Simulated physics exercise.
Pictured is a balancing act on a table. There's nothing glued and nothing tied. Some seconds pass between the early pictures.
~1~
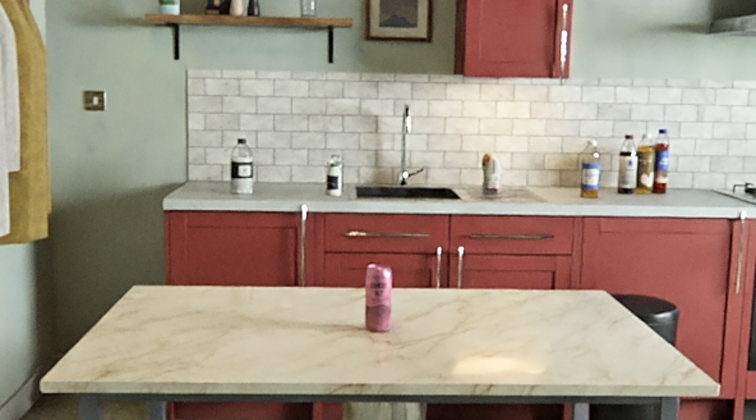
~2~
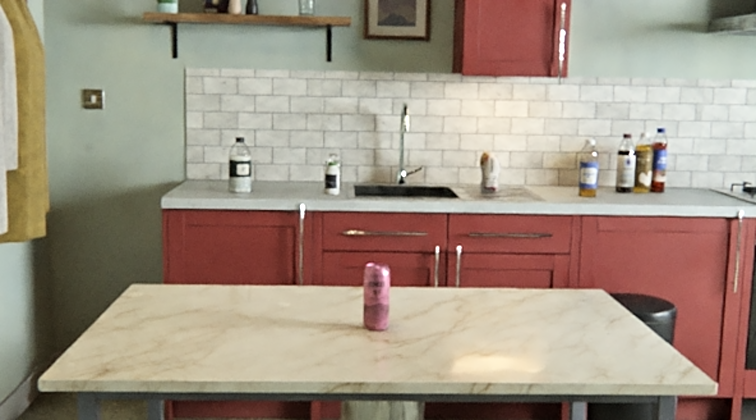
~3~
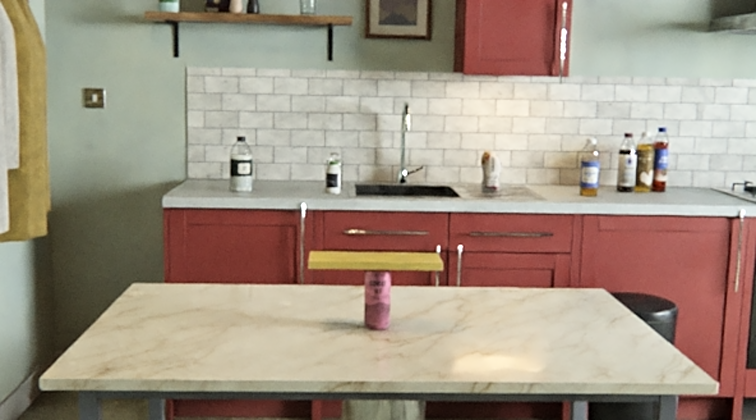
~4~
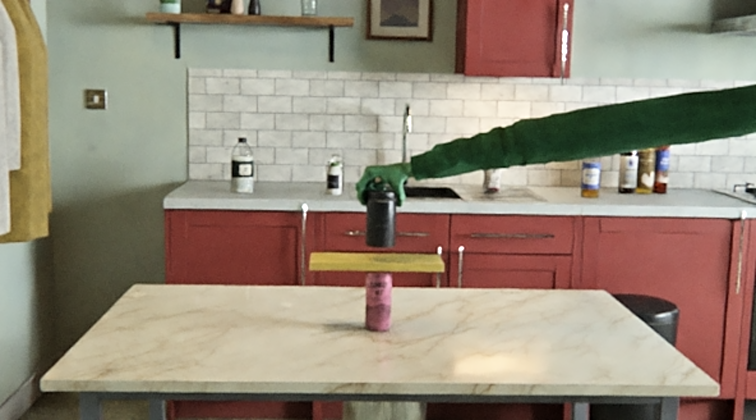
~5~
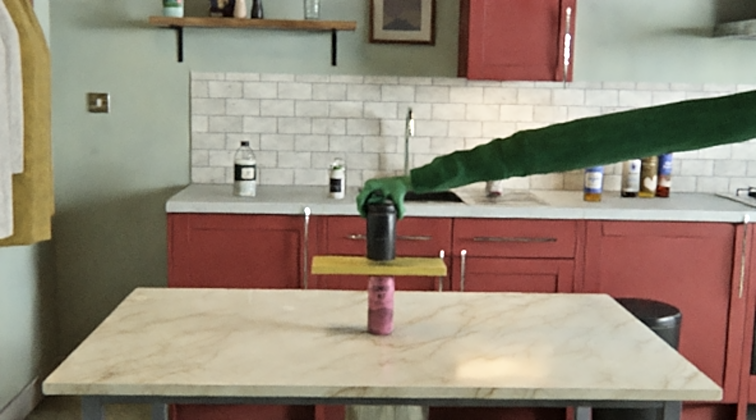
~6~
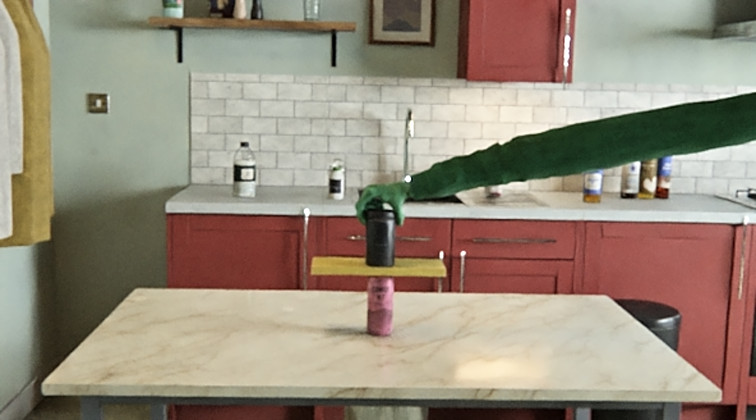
A pink can stands upright near the middle of a pale marbled table, seen from the front in a kitchen with red cupboards, white tiles and bottles along the back counter. A yellow board then appears lying flat across the can's top. A green-sleeved, green-gloved arm reaches in from the right and lowers a black jar onto the board, keeping hold, while the view shifts very slightly.
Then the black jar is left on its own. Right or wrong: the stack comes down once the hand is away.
Wrong, it stays balanced.
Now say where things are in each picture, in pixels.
The last thing is not in view yet, in the first picture.
The last thing is not in view yet, in the second picture.
The last thing is not in view yet; yellow board (375, 261), in the third picture.
On its way; black jar (381, 219); yellow board (376, 262), in the fourth picture.
On its way; black jar (381, 231); yellow board (378, 266), in the fifth picture.
Set down, still held; black jar (381, 238); yellow board (378, 267), in the sixth picture.
Then, 0.30 s past the last view, nothing moves.
Then, 0.70 s past the last view, black jar resting near (381, 238).
Finally, all 3 still in place. Final places as the last picture's camera would see them, black jar near (381, 238). The stack stays up.
